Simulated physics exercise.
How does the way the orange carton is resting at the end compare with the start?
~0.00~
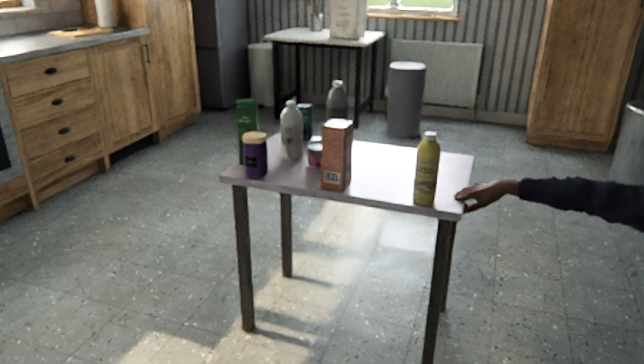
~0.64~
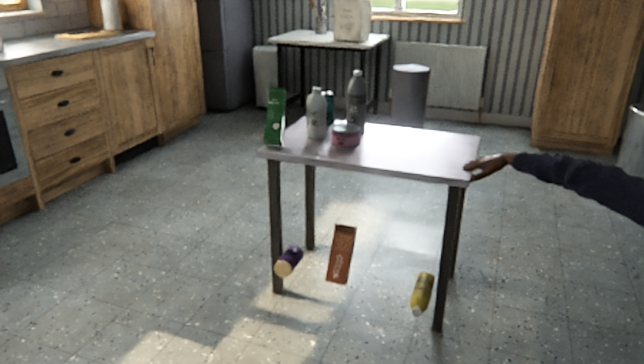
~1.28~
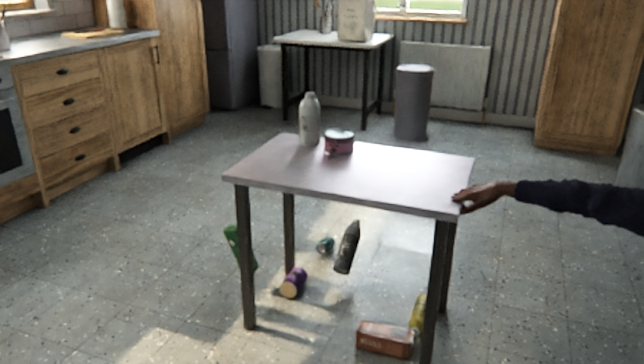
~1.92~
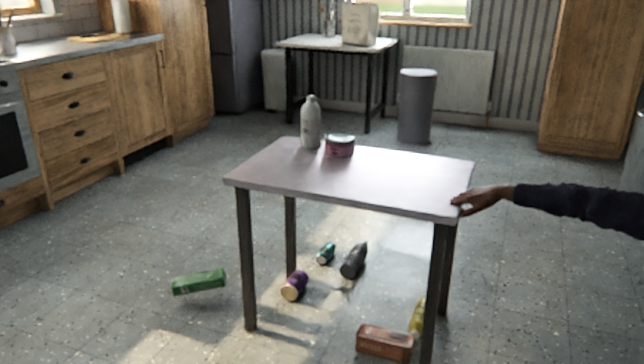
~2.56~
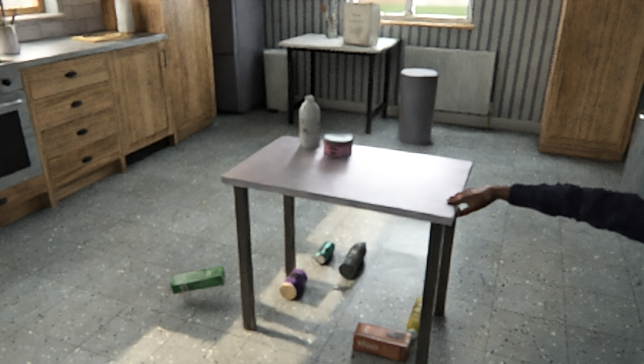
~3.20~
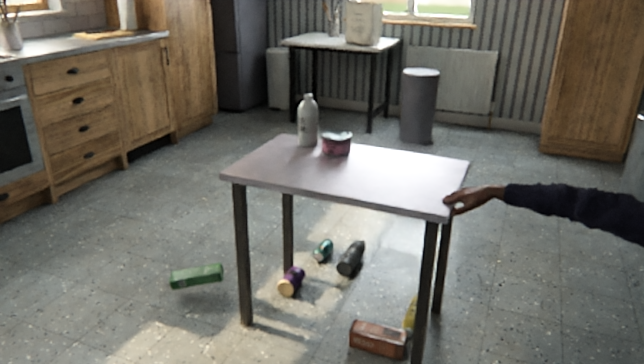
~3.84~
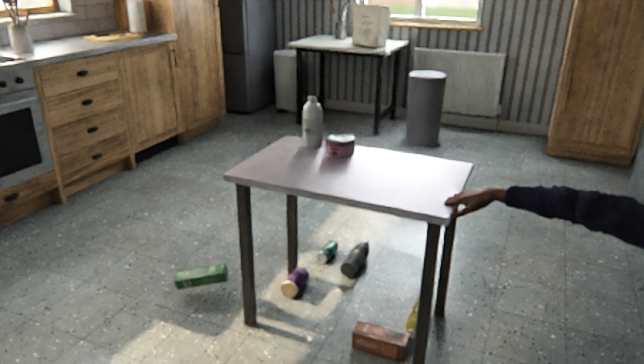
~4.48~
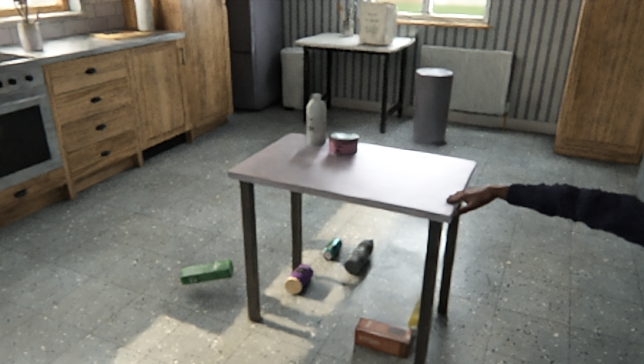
At the start the orange carton stood upright on the table, but by the end it was lying on its side on the floor.
Six of the eight bottles, jars and cartons on a small table tumbled to the kitchen floor as a hand gripping its edge jerked it away and back, leaving only the white bottle and pink tub standing on top.
